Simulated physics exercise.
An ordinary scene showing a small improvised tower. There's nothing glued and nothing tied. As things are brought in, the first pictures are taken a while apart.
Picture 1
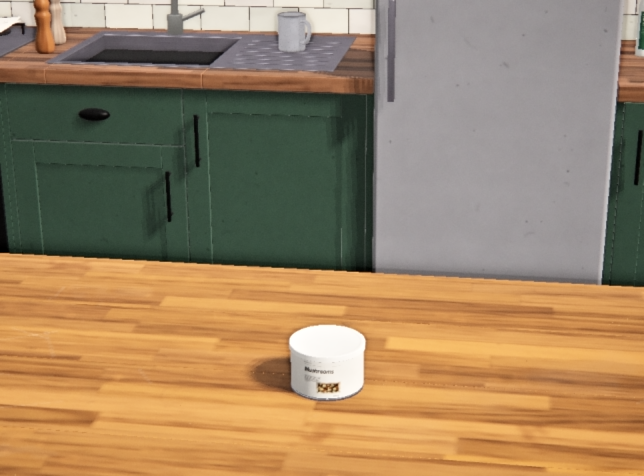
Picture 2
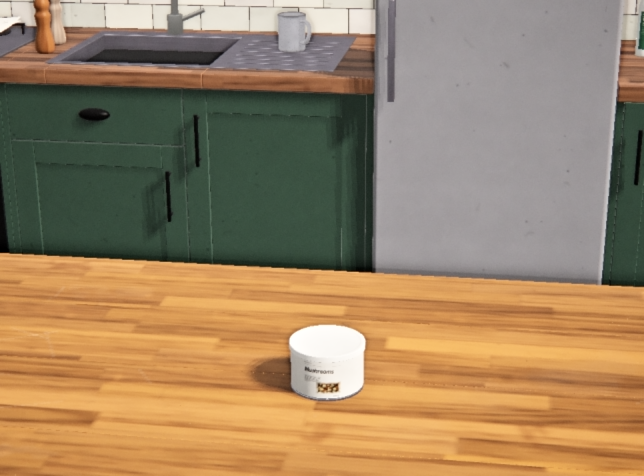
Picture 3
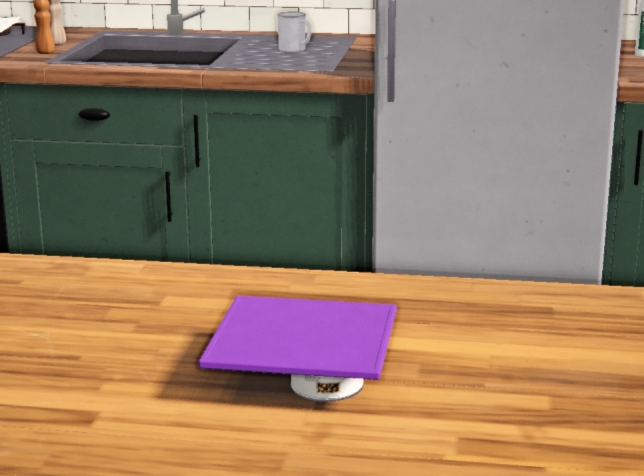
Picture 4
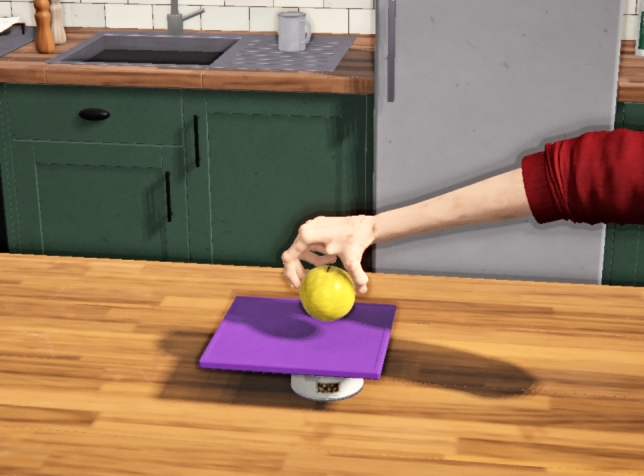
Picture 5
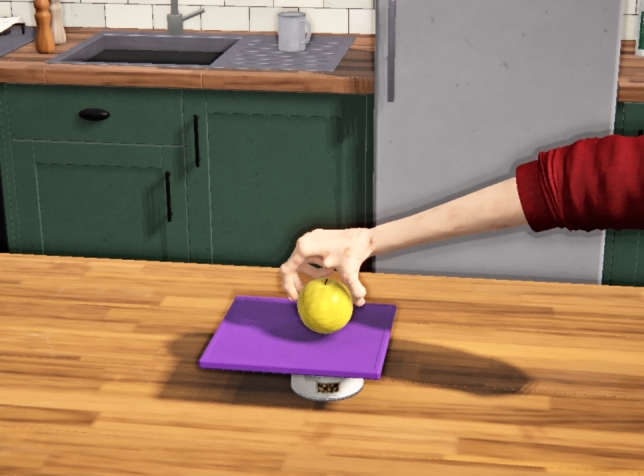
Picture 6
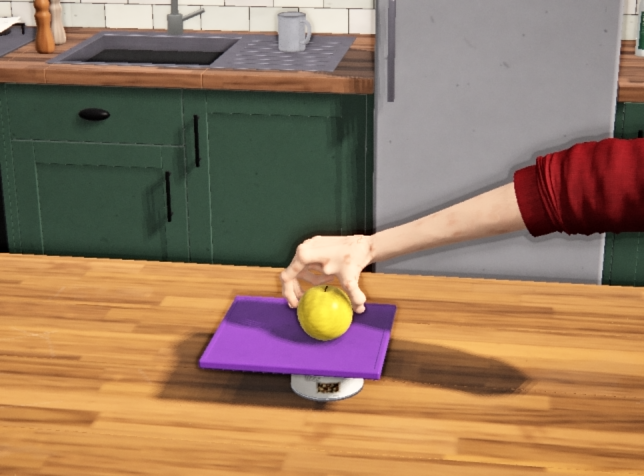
A hand in a red sleeve reaches in from the right and lowers a yellow apple a short way onto a purple lid, which has appeared on top of a small white tub, overhanging mostly to the left. The tub sits on a wooden counter, seen from slightly above by a still camera. Behind it are green cabinets, a sink, a pale mug and a grey fridge.
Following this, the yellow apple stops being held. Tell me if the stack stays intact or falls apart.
The stack stays intact.
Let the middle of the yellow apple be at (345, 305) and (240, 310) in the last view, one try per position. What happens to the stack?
Well, the first time it stays put, and the second time it goes over.
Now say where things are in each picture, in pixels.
In the first picture, the last thing is not in view yet.
In the second picture, the last thing is not in view yet.
In the third picture, the last thing is not in view yet; purple lid (303, 335).
The fourth picture shows still above its spot; yellow apple (328, 293); purple lid (303, 335).
The fifth picture shows still above its spot; yellow apple (325, 305); purple lid (303, 335).
The sixth picture shows in place under the hand; yellow apple (325, 312); purple lid (303, 335).
Then, 0.40 s later than the last frame, all is still.
Then, 1.10 s later than the last frame, yellow apple resting near (325, 312).
When it is over, all 3 as before. End places, in pixels of the last picture, yellow apple near (324, 312). The stack keeps its balance.
